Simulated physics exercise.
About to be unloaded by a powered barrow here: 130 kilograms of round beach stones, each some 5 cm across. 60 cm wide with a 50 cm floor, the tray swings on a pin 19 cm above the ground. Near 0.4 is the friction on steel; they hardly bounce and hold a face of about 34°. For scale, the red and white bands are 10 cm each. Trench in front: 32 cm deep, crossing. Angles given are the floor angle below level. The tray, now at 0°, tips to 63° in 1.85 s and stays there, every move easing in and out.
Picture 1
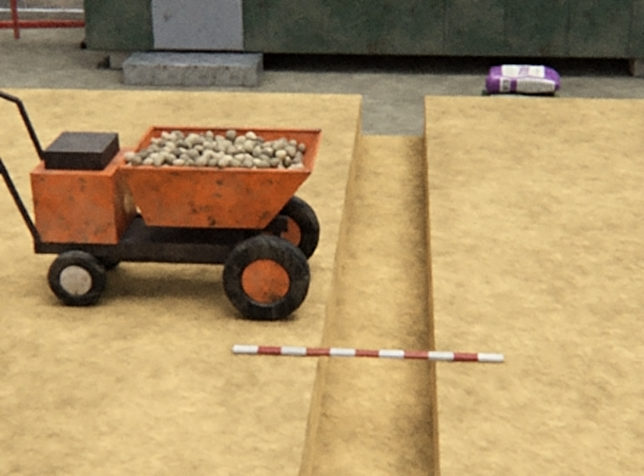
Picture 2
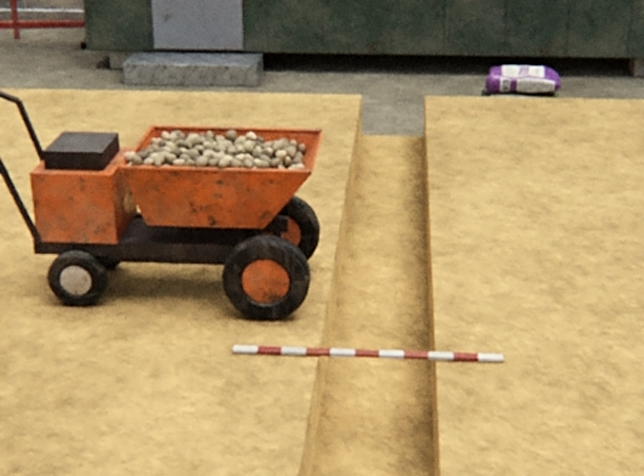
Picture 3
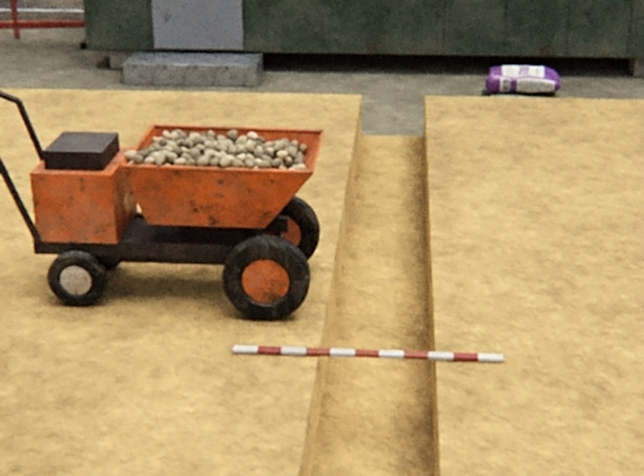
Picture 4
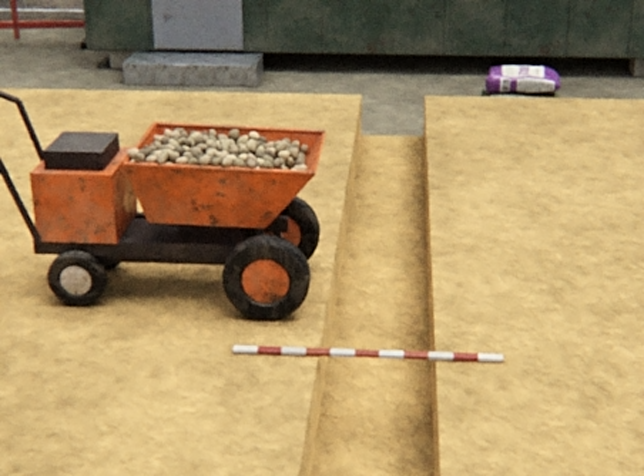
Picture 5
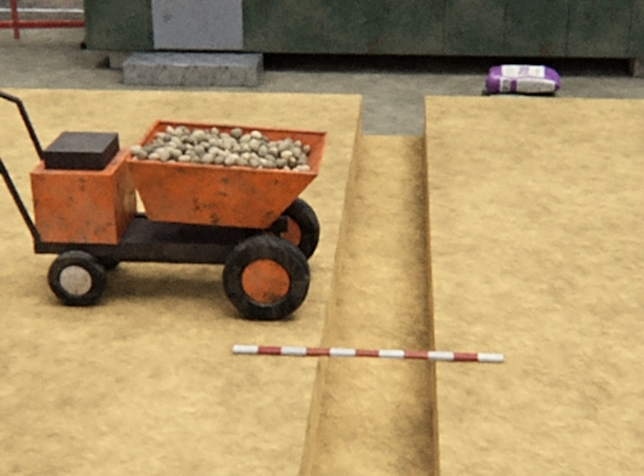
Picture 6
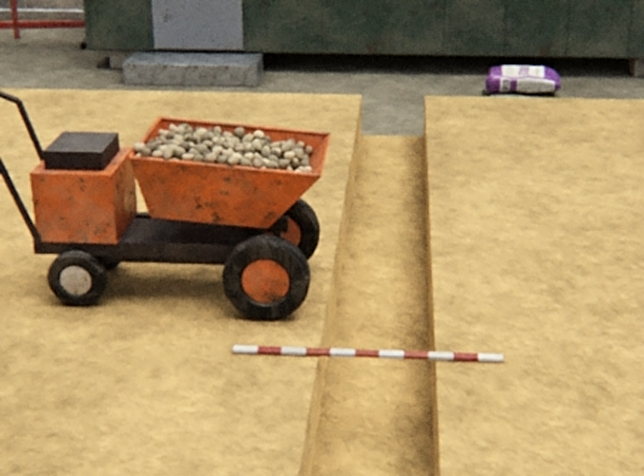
An orange powered barrow with black wheels and a tray heaped with grey-brown stones stands at left on sandy ground, seen from slightly above by a still camera. A straight trench runs beside it, crossed by a red-and-white banded rod, with a purple-and-white bag, a grey block and a dark green structure behind. The tray stays level at first, then tilts slightly and slowly toward the trench, its rear edge rising while the stones ride along.
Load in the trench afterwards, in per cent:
68 %.
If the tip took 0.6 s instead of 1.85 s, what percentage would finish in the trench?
Close to 45 percent, then.
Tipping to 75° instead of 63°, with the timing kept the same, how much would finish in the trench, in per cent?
Around 65 per cent would finish in the trench.
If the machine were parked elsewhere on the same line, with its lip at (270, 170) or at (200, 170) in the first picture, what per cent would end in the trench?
I'd expect close to 100 per cent at the first and 85 per cent at the second.
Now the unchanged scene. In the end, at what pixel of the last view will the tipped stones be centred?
(416, 339).
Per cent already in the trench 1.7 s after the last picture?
I'd say near 25 per cent at that time.
Then, 1.1 s after the last picture the floor is at 53°, 98 % in the tray, 2 % in the trench; the foremost stones are at (406, 254).
Then, 1.7 s after the last picture the floor is at 63°, 53 % in the tray, 25 % in the trench, 22 % past the trench; the foremost stones are at (532, 297).
Then, 2.0 s after the last picture the floor is at 63°, 30 % in the tray, 37 % in the trench, 33 % past the trench; the foremost stones are at (588, 293).
Then, 4.0 s after the last picture the floor is at 63°, 0 % in the tray, 68 % in the trench, 32 % past the trench; the foremost stones are at (609, 302).
